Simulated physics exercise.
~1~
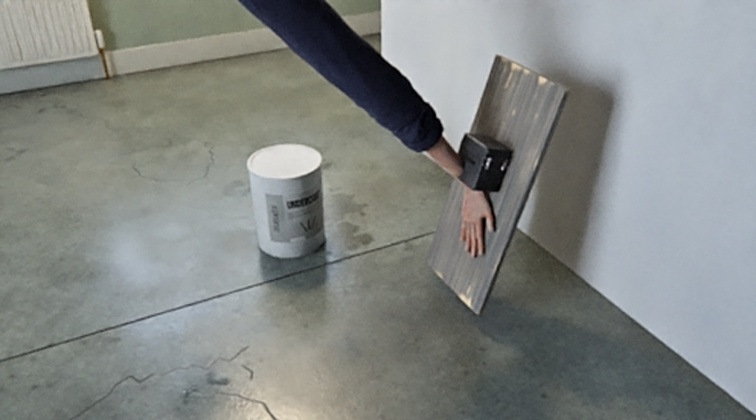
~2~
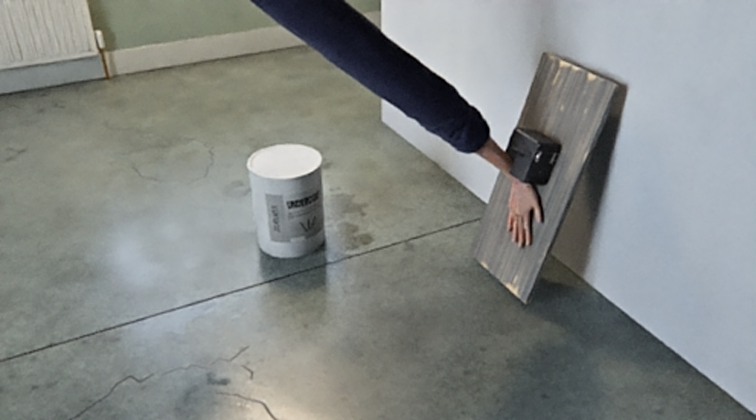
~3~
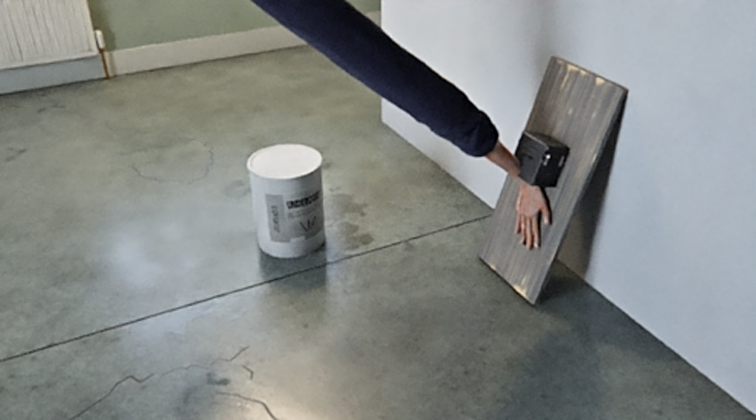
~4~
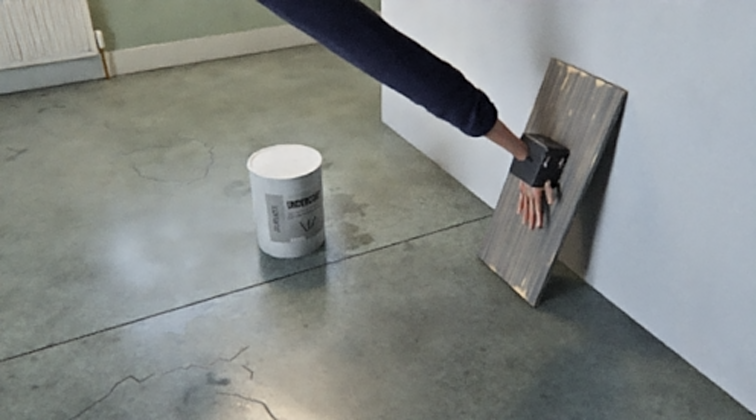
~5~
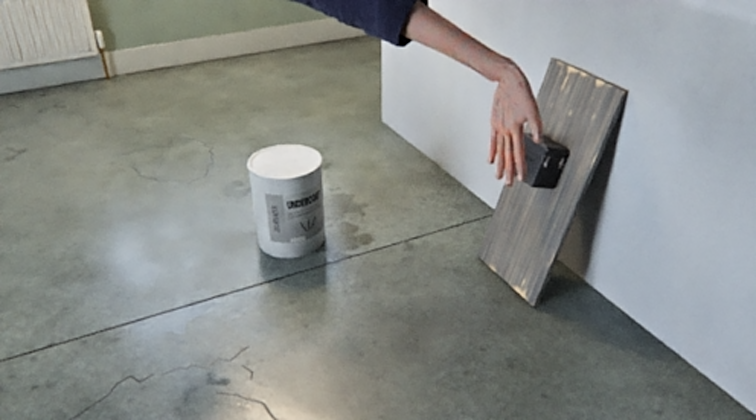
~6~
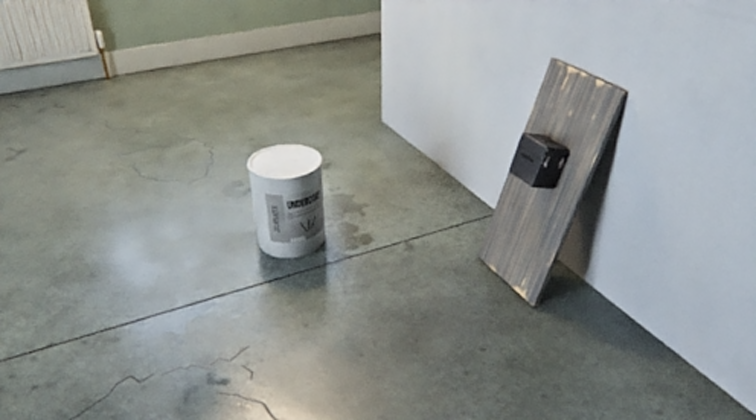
On a concrete floor, a hand leans a grey board against a wall and withdraws.
